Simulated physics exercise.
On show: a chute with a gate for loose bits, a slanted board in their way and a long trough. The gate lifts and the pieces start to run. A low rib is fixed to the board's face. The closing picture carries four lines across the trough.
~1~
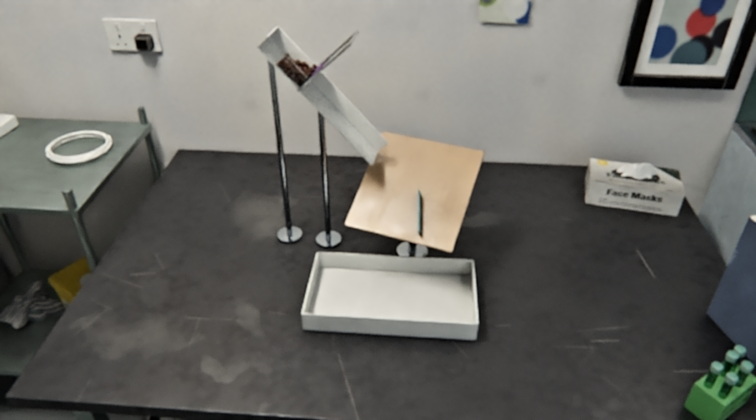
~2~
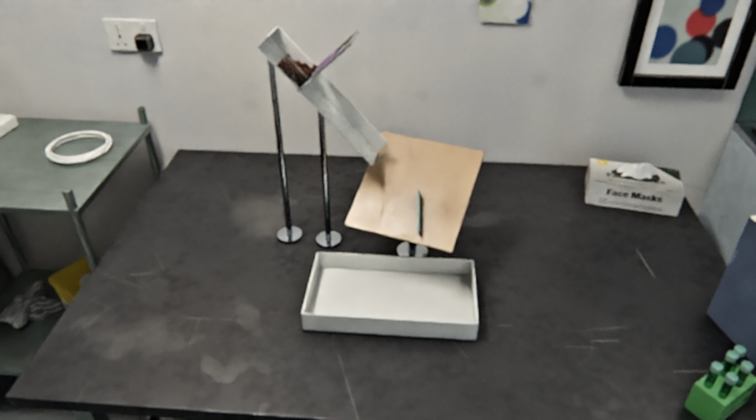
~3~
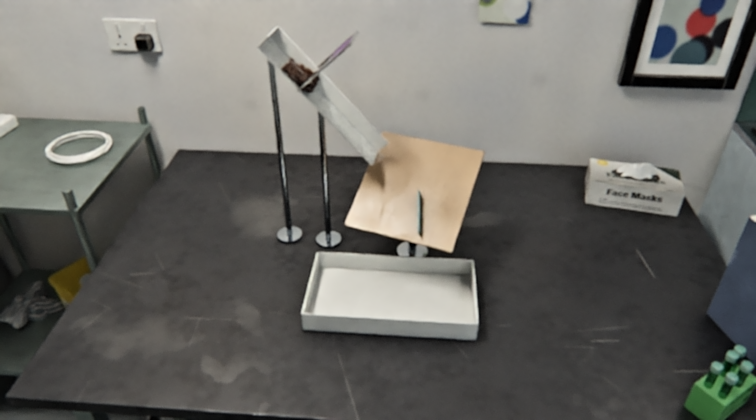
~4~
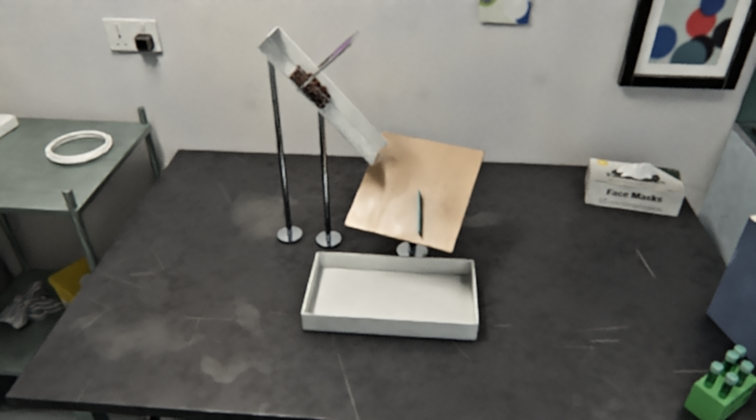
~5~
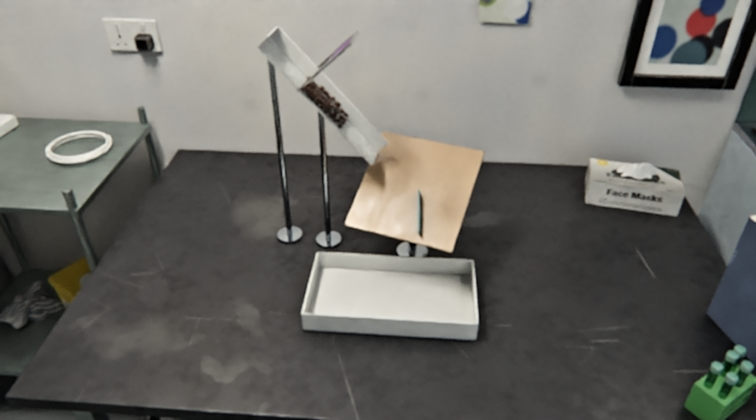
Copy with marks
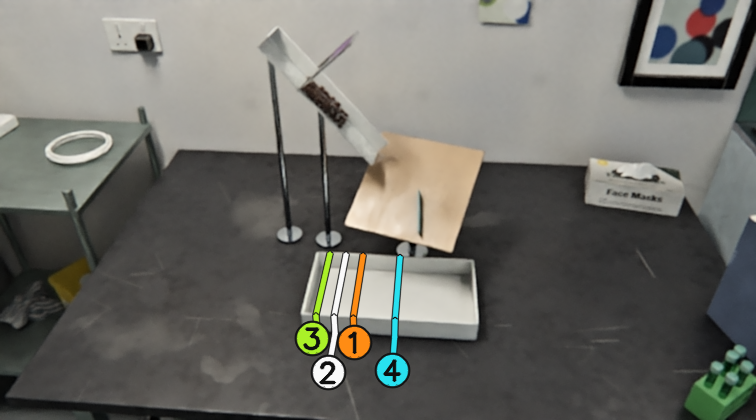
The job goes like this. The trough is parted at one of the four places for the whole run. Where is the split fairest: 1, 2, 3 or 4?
4 works best here.
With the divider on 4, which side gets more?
Right.
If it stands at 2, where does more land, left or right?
Right.
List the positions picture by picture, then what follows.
The first picture shows load behind the gate (300, 71), allspice berries; lip of the chute (375, 158), sloping fairly steeply.
The second picture shows middle of the board (415, 188), tilted fairly steeply; middle of its low edge (397, 238); of its high edge (432, 141).
The third picture shows front corners of the trough (302, 313) and (478, 324), empty; front of the load (311, 90).
The fourth picture shows middle of the load (311, 89); its front (328, 101), roughly a quarter of the way to the lip; rib from (419, 190) to (419, 231).
The fifth picture shows middle of the load (323, 102); its front (346, 120), roughly half of the way to the lip.
On the marked copy, line 1 crosses the front rim at (353, 316); line 2 crosses the front rim at (334, 315); line 3 crosses the front rim at (316, 314); line 4 crosses the front rim at (395, 319).
With 1, of what is caught, about a tenth on the left of the divider, almost all on the right.
With 2, of what is caught, just a few on the left of the divider, almost all on the right.
With 3, of what is caught, not one piece on the left of the divider, every piece on the right.
With 4, of what is caught, roughly a quarter on the left of the divider, the larger part on the right.
